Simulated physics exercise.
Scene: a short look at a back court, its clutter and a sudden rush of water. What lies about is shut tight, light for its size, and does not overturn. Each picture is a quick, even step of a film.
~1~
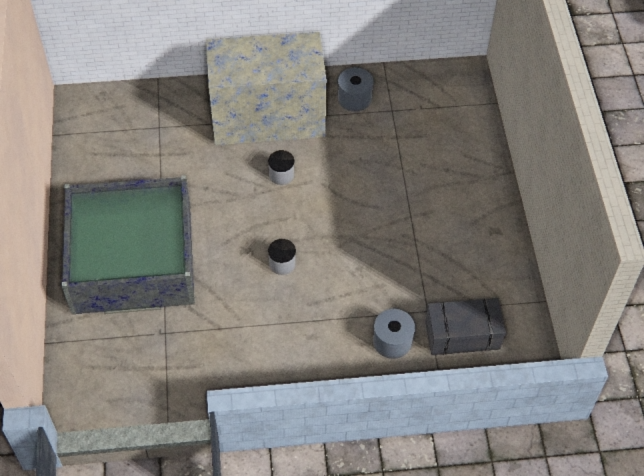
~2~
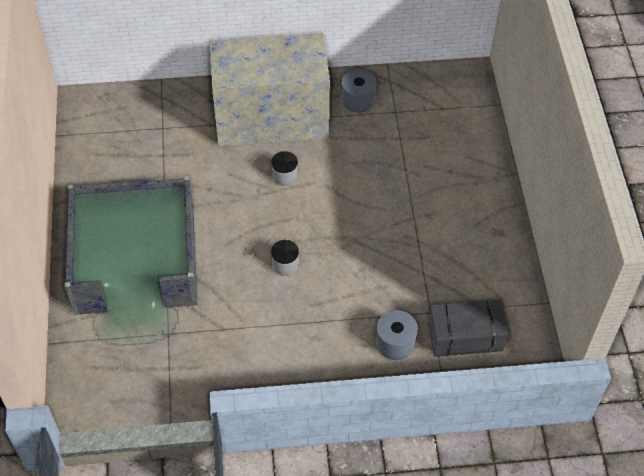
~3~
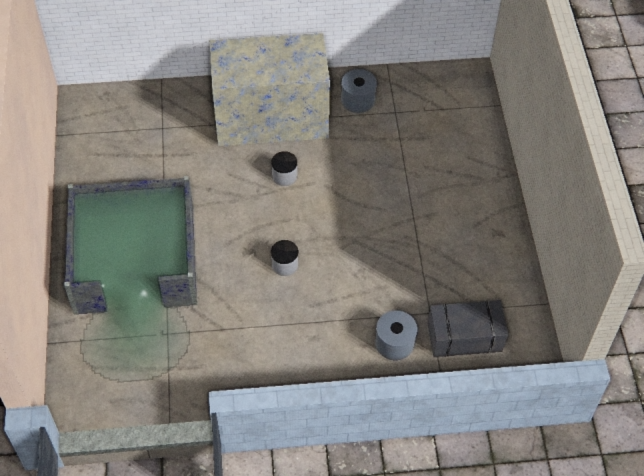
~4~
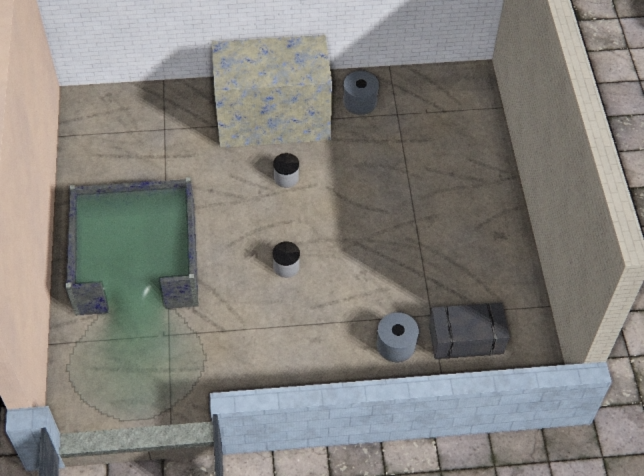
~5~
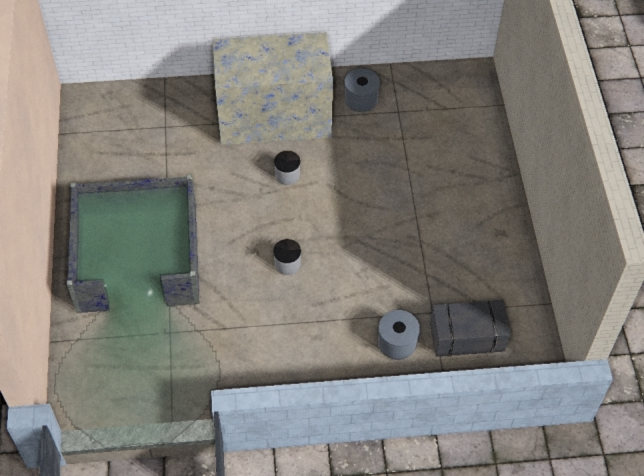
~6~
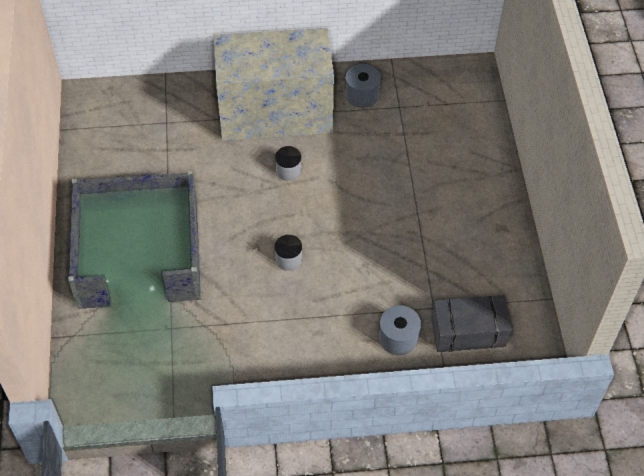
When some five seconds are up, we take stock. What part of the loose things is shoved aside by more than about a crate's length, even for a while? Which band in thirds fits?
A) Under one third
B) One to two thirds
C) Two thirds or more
The answer is A.
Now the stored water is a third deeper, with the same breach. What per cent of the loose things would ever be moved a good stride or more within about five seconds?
About 0 %.
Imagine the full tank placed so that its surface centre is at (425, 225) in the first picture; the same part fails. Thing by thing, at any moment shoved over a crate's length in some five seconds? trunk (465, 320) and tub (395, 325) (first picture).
Travelled that far, travelled that far.
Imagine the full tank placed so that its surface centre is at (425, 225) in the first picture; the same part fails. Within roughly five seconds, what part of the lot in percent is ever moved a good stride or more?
My guess is about 40 percent of them.
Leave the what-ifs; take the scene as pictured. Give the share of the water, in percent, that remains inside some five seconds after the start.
My answer is close to 44 percent.
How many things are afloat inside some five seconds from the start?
The number is 0.
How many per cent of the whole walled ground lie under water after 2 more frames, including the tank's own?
About 20 percent.
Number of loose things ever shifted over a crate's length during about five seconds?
That makes 0.
A moment on, 0 of 5 are well off their spots; 0 afloat.
Next, 0 of 5 are well off their spots; 0 afloat.
Later, 0 of 5 are well off their spots; 0 afloat.
In the end, 0 of 5 are well off their spots, and 0 have been at some point; 0 afloat.
